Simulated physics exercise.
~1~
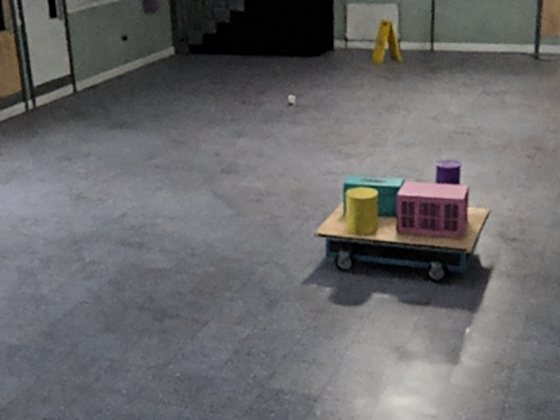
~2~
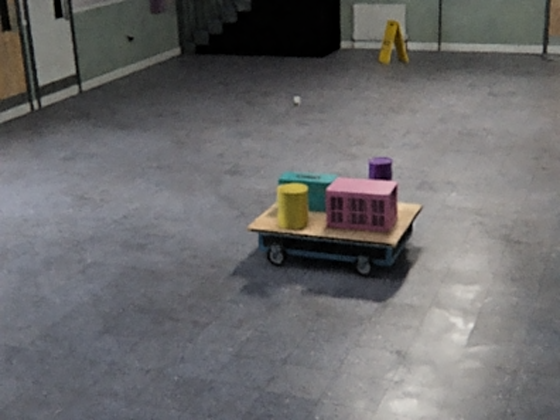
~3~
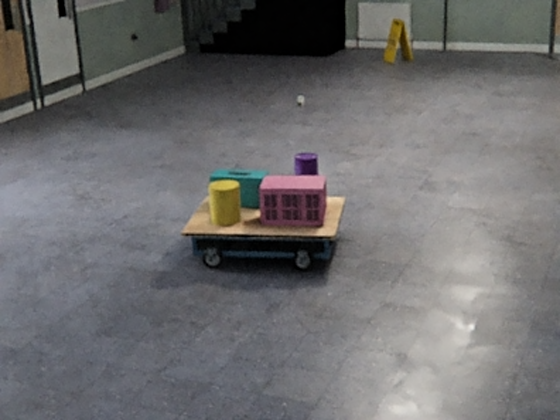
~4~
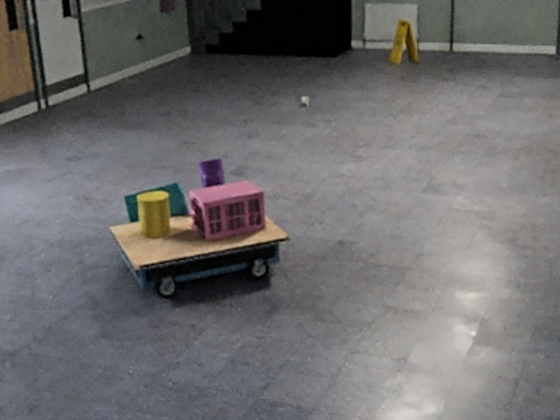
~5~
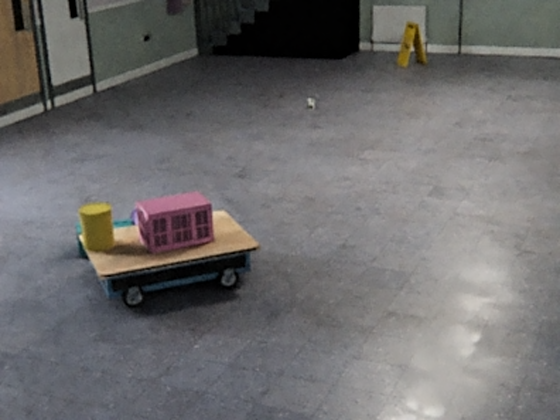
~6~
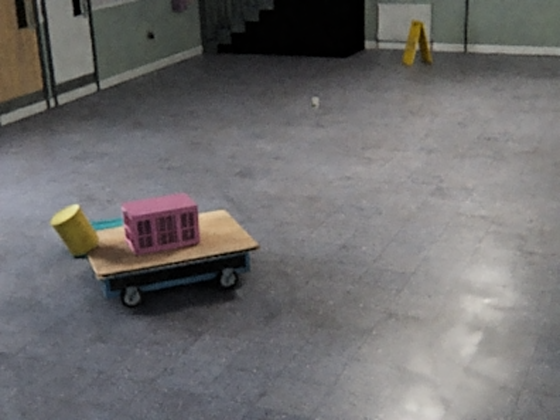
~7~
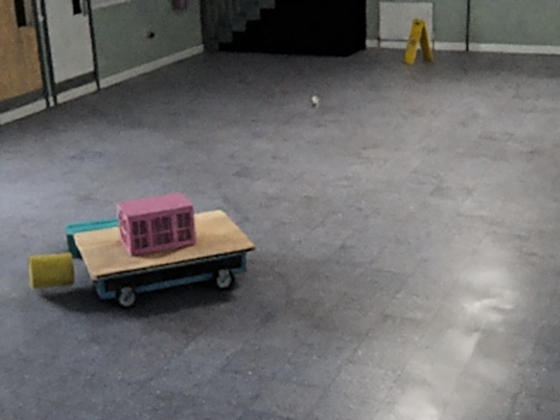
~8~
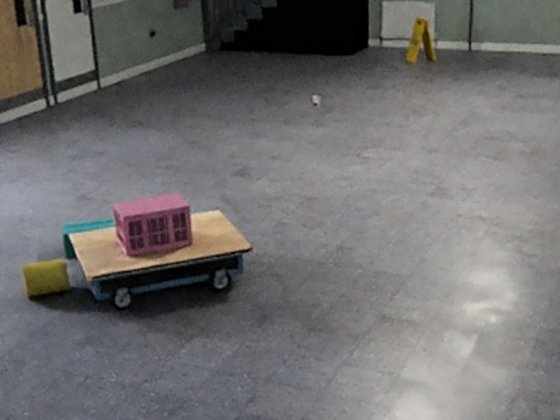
A flat wooden-topped cart on small wheels rolls leftward across a grey tiled floor in a large room, seen from slightly above, with a yellow floor sign near the far wall. It carries a yellow pail at the front left, a pink crate beside it, and a turquoise toolbox and a purple canister behind. As the cart turns, the toolbox and canister lean and then topple off the back. The cart slows to a halt while the pail tilts over the left edge and drops onto its side on the floor. Only the pink crate, shifted leftward across the deck, remains aboard upright, with the toolbox lying behind the cart.
